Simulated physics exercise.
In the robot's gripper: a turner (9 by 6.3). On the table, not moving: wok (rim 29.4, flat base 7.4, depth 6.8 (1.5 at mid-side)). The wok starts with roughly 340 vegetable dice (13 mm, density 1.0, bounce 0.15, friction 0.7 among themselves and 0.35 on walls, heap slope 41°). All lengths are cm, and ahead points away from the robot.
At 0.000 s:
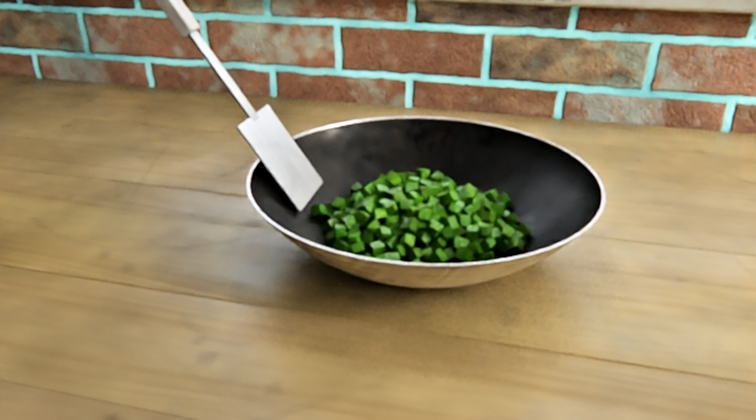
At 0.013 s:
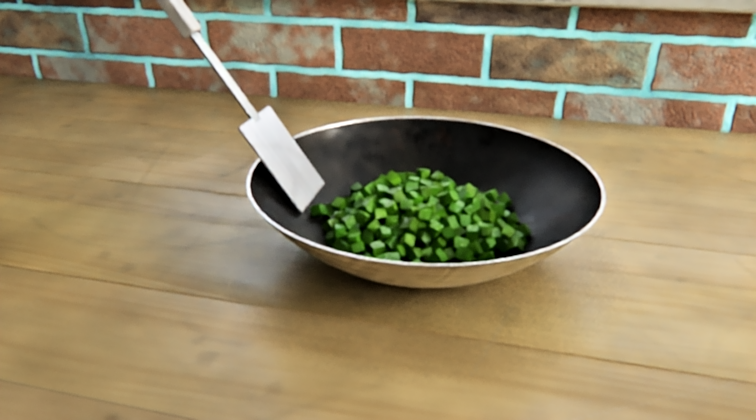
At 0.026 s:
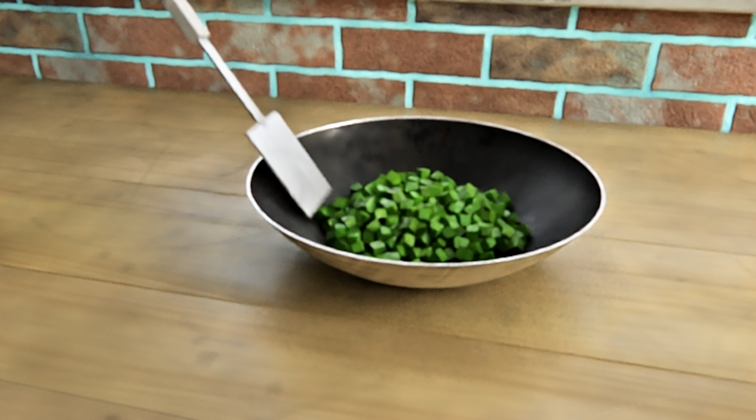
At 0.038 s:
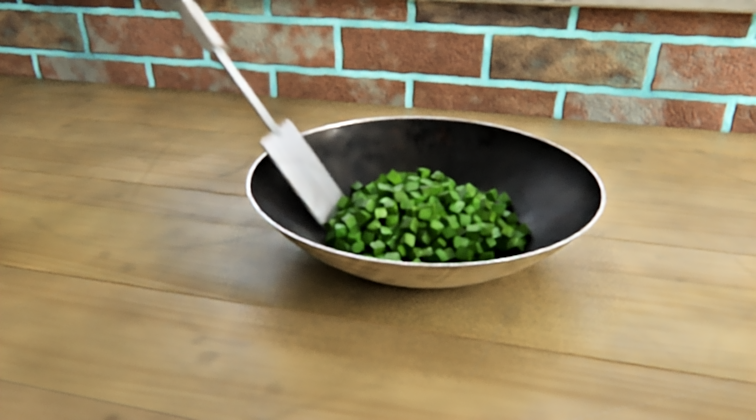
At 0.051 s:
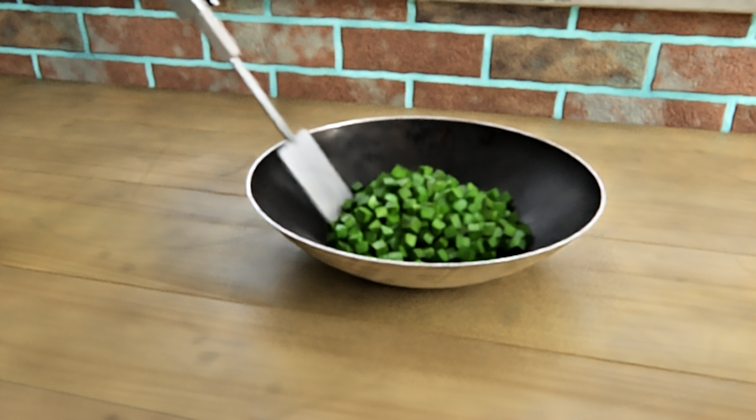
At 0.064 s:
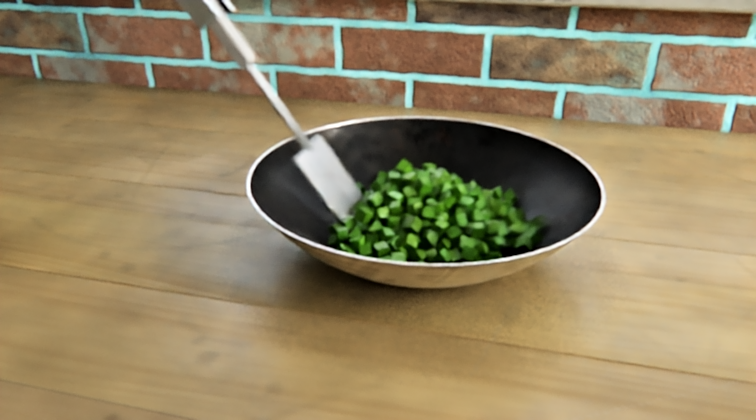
Metal turner sliding down and right into a black wok on a wooden table, nudging a heap of diced green vegetables slightly rightward.
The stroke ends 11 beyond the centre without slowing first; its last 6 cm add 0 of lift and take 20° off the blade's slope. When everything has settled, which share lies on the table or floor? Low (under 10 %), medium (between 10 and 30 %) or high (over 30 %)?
Share on the table or floor: High (over 30 %).
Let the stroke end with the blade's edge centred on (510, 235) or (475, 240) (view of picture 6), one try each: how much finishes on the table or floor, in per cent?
Some 15 and 5 per cent.
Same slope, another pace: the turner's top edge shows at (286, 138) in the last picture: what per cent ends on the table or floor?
About 30 per cent.
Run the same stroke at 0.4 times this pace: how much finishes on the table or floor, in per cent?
Some 20 per cent.
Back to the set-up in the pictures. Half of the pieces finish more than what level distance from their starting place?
Roughly 7 cm.
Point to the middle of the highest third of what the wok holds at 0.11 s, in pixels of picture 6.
At about (488, 199).
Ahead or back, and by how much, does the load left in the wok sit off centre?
Some 3.5 cm ahead.
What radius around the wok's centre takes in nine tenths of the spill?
Some 40 cm.
After 0.11 s, sloping 55°, highest piece 8 above the table; 336 in the wok.
After 0.16 s, sloping 51°, highest piece 10 above the table; 332 in the wok, 4 on the blade or in flight.
After 0.39 s, sloping 35°, highest piece 10 above the table; 207 in the wok, 43 on the table or floor, 86 on the blade or in flight.
After 1.44 s, sloping 35°, highest piece 7 above the table; 207 in the wok, 129 on the table or floor.
In the end, 207 in the wok, 129 on the table or floor. That is 38 % on the table or floor.
